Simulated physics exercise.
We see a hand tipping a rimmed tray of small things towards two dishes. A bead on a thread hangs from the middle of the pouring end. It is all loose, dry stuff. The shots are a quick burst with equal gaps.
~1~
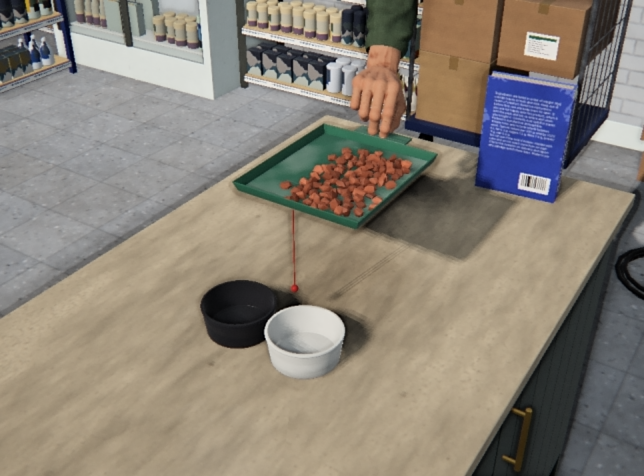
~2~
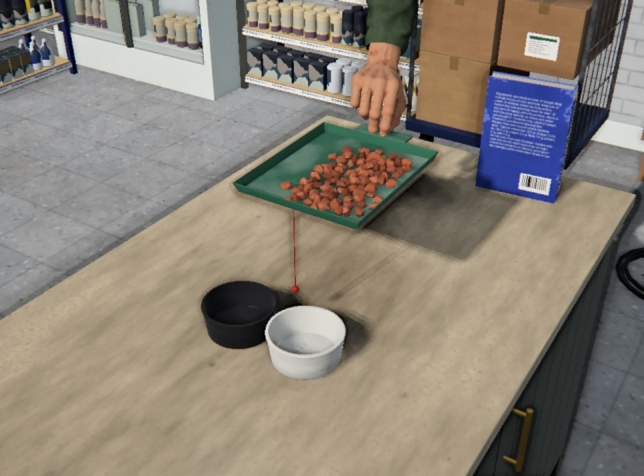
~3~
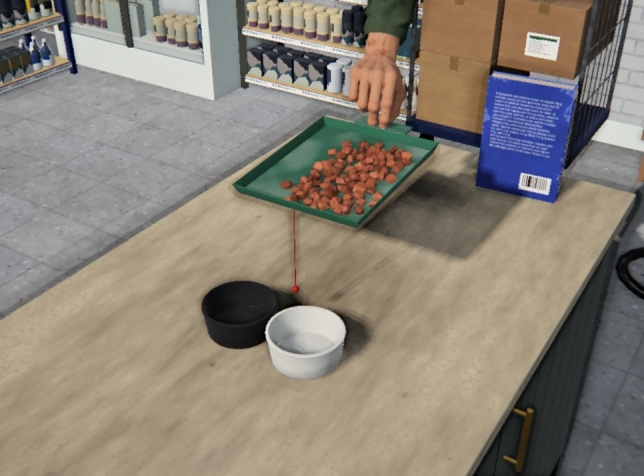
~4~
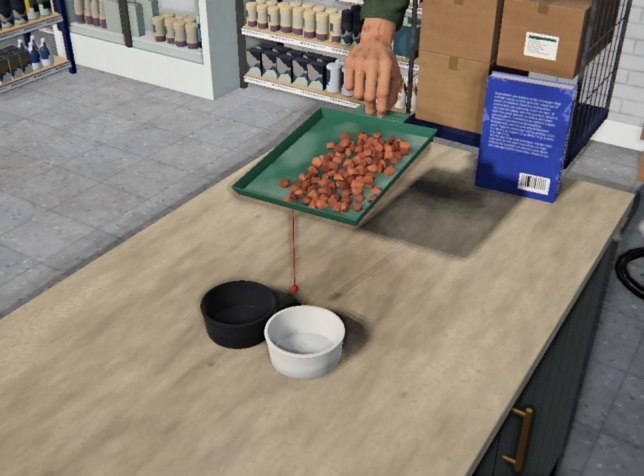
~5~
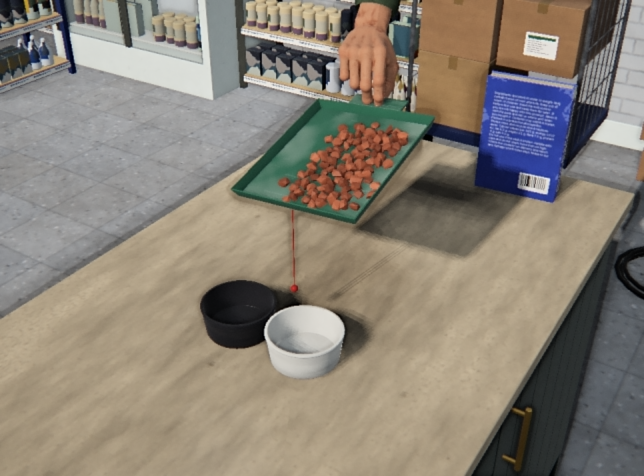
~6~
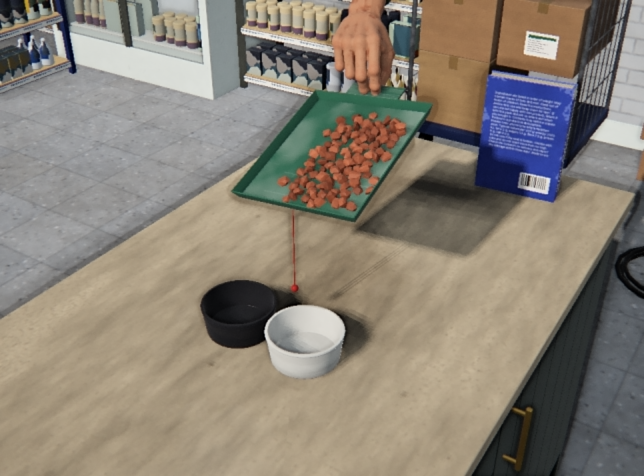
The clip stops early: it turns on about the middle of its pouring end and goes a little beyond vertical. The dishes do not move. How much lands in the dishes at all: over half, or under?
The two hold over half of the load.
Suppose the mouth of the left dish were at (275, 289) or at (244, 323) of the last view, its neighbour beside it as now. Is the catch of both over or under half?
In turn: Not half; not half.
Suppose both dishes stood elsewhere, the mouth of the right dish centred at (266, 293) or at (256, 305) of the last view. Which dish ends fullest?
In turn: The right-hand dish; the right one.
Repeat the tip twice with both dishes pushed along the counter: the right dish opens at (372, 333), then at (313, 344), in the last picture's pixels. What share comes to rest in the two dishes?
The first gives 10 %, the second 40 %.
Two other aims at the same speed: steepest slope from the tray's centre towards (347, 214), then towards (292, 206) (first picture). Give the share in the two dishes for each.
The first gives 30 %, the second 90 %.
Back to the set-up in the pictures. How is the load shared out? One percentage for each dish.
About: Left dish 70, right dish 10 per cent.
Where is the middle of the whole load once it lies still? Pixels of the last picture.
Near (237, 319).
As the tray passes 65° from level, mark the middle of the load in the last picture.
Around (273, 192).
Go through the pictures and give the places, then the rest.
Corners of the pouring end (238, 181) and (356, 219), level; middle of the load (353, 178), bits of crushed brick; left dish (216, 332); right dish (283, 362); bead on its thread (295, 288), in the first frame.
Corners of the pouring end (238, 182) and (357, 220), level; middle of the load (354, 177), in the second frame.
Corners of the pouring end (238, 183) and (356, 218), tipped barely, lowest at the left corner; middle of the load (353, 173), in the third frame.
Corners of the pouring end (237, 185) and (354, 217), tipped a little, lowest at the left corner; middle of the load (352, 167), in the fourth frame.
Corners of the pouring end (236, 187) and (353, 215), tipped clearly, lowest at the left corner; middle of the load (350, 161), in the fifth frame.
Corners of the pouring end (236, 189) and (352, 214), tipped clearly, lowest at the left corner; middle of the load (349, 156); left dish (216, 332); right dish (283, 361), in the sixth frame.
Just after the last frame, tray tipped steeply; the larger part on the tray; about a tenth in the air.
A moment on, tray tipped past a quarter turn; about a tenth in the right dish; roughly two thirds in the left dish; roughly a quarter outside both; about a tenth in the air.
Further on, tray tipped past a quarter turn; about a tenth in the right dish; roughly two thirds in the left dish; roughly a quarter outside both.
When it is over, tray tipped past a quarter turn; about a tenth in the right dish; roughly two thirds in the left dish; roughly a quarter outside both.
